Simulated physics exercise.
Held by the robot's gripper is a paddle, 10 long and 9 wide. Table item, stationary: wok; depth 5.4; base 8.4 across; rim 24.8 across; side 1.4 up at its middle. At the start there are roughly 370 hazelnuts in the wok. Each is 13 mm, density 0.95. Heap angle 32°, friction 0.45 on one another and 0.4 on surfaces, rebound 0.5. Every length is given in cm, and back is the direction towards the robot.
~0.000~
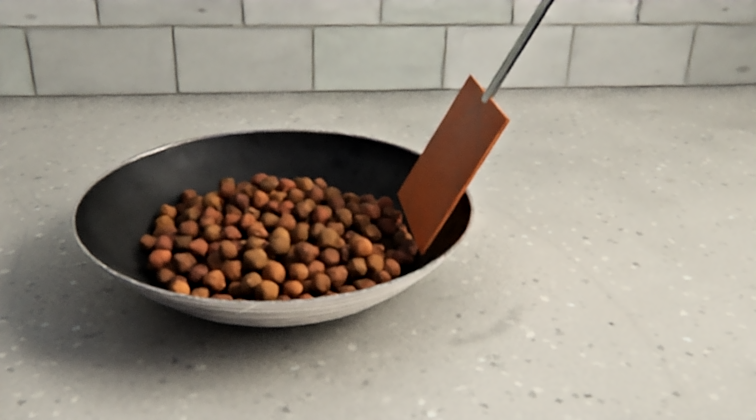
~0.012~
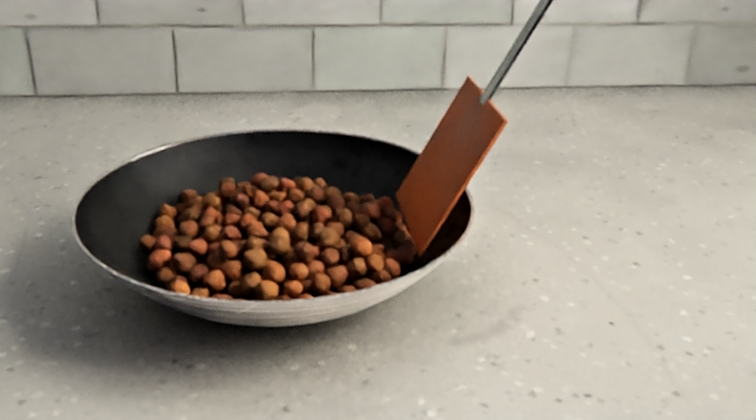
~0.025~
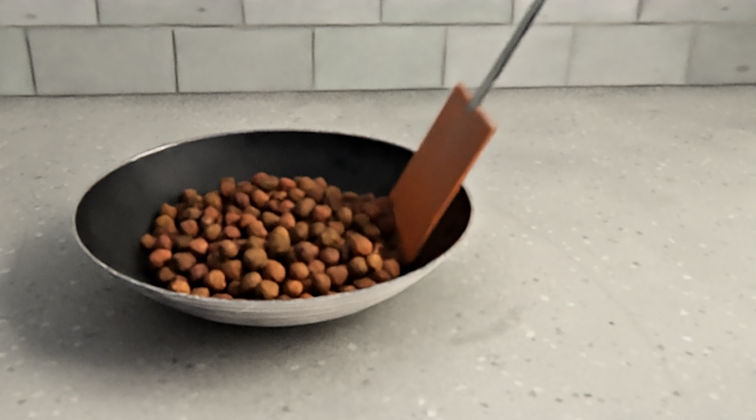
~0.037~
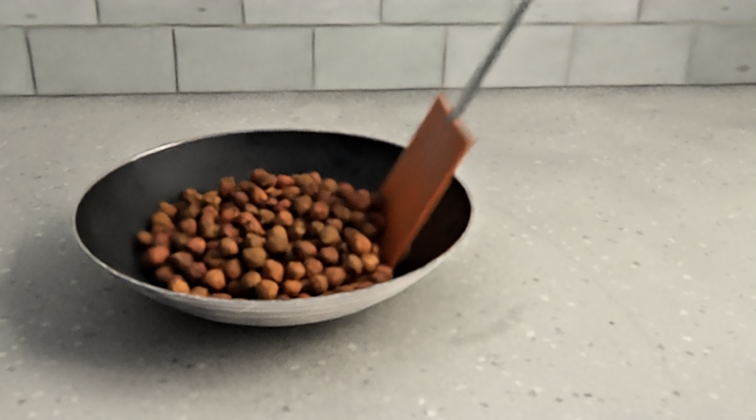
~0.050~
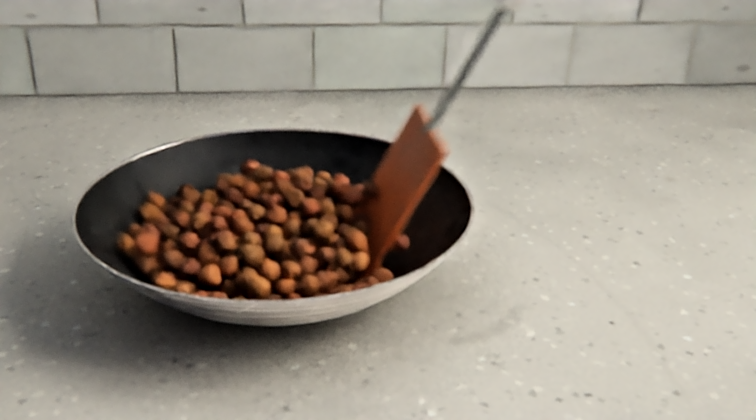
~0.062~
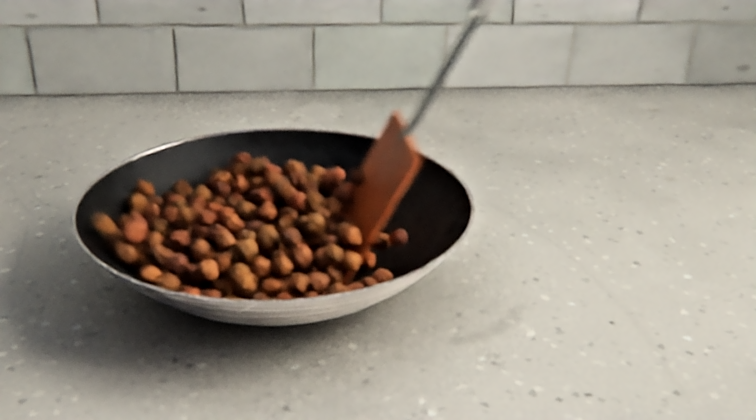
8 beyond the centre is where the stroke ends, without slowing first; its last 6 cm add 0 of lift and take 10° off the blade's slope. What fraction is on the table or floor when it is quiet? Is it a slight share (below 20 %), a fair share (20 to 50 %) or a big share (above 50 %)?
It is a big share.
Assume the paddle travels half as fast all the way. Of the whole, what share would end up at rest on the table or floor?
30 per cent, roughly.
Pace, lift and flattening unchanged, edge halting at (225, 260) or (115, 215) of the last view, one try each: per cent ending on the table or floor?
Try 1: Approx. 20 %; try 2: Approx. 70 %.
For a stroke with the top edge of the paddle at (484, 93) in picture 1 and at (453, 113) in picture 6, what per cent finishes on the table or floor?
Roughly 30 percent ends up there.
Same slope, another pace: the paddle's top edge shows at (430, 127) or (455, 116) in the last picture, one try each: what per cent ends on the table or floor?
Near 50 per cent in the first try and near 30 per cent in the second.
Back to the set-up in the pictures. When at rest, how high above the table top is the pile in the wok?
5.5 cm.
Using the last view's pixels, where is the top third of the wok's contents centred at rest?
About (158, 243).
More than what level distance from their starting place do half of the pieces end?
Around 21 cm, measured level.
After 0.09 s, sloping 62°, highest piece 8 above the table; 365 in the wok, 1 on the blade or in flight.
After 0.12 s, sloping 59°, highest piece 9 above the table; 360 in the wok, 6 on the blade or in flight.
After 0.34 s, sloping 52°, highest piece 11 above the table; 142 in the wok, 126 on the table or floor, 98 on the blade or in flight.
After 1.39 s, sloping 52°, highest piece 5 above the table; 225 on the table or floor, 141 in the wok.
In the end, 225 on the table or floor, 141 in the wok. That is 61 % on the table or floor.
